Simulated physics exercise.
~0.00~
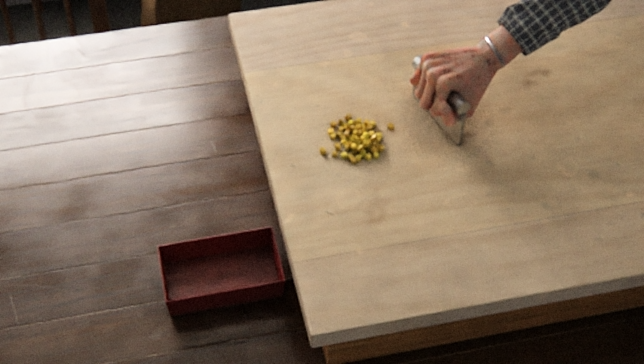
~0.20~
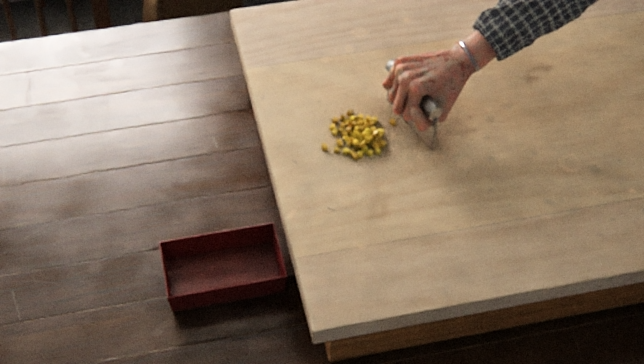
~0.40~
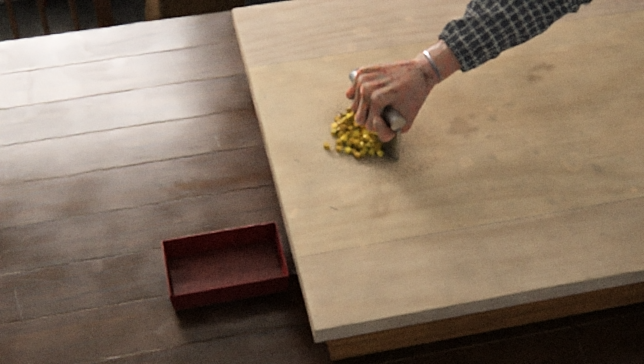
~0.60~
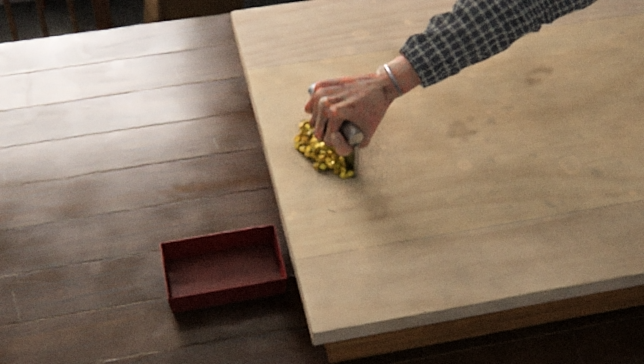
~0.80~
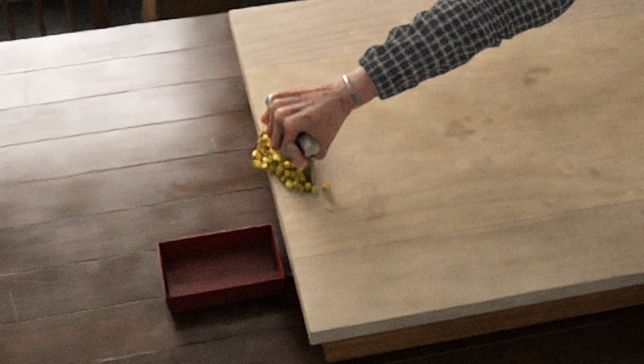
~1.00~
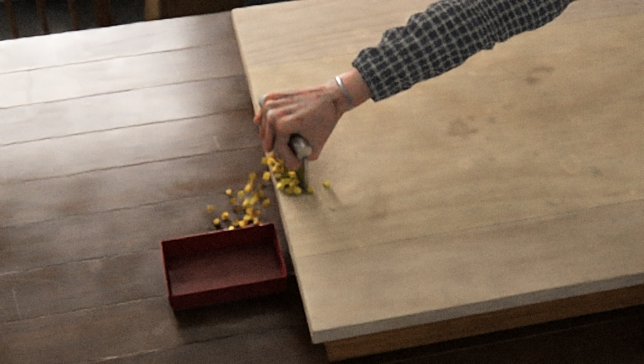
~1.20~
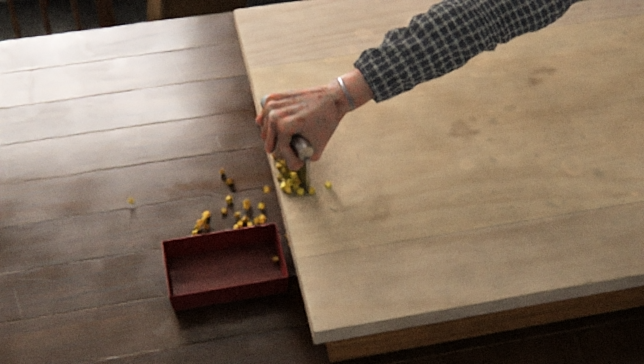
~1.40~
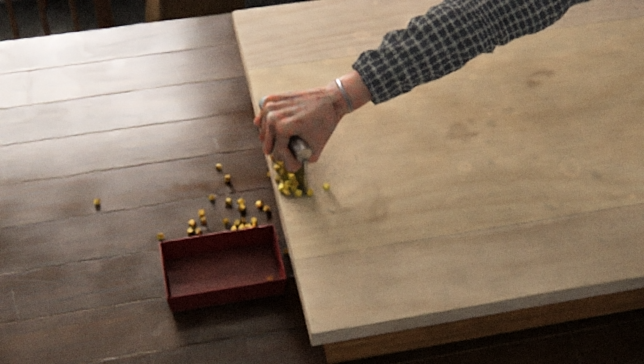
Hand scraping yellow pieces left across a pale wooden tabletop, many spilling onto dark boards behind a red tray, some staying on top.
